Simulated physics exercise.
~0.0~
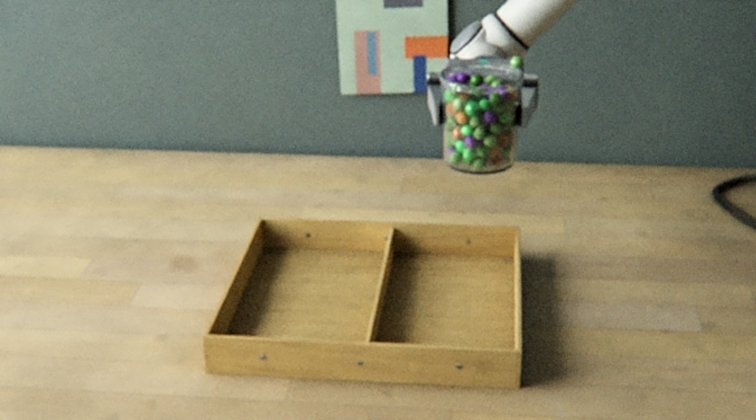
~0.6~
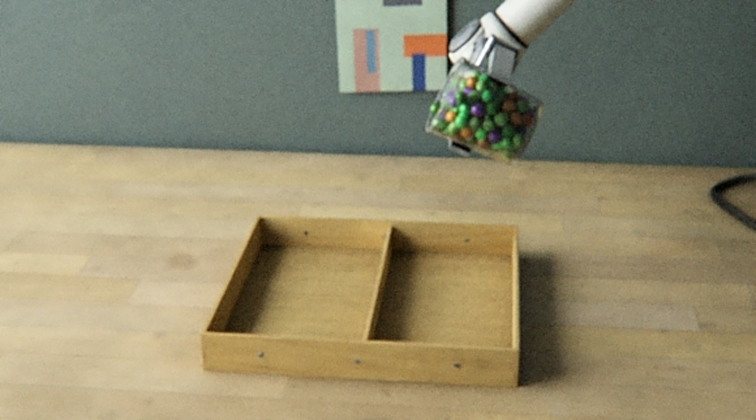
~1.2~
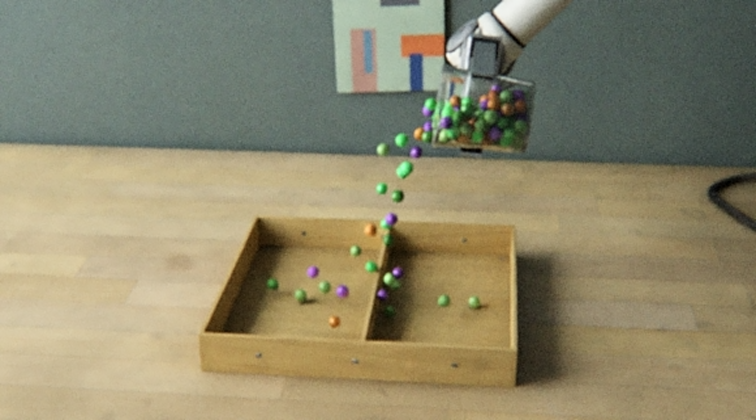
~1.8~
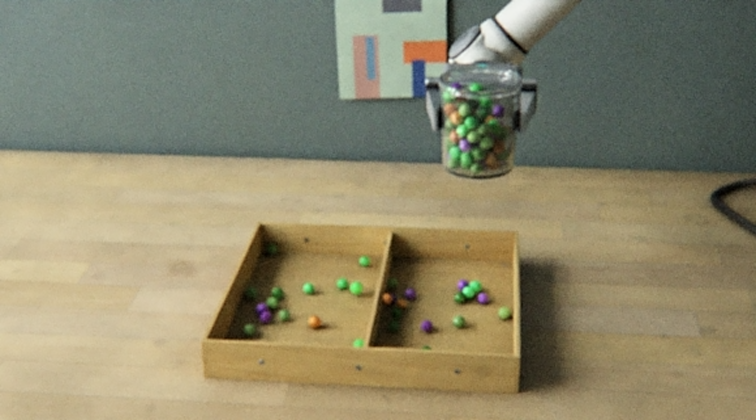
The video shows a robot arm tipping a clear beaker of green, purple and orange round sweets over a two-part wooden tray, spilling some into both sections, then turning the beaker upright again with most of the sweets still inside.
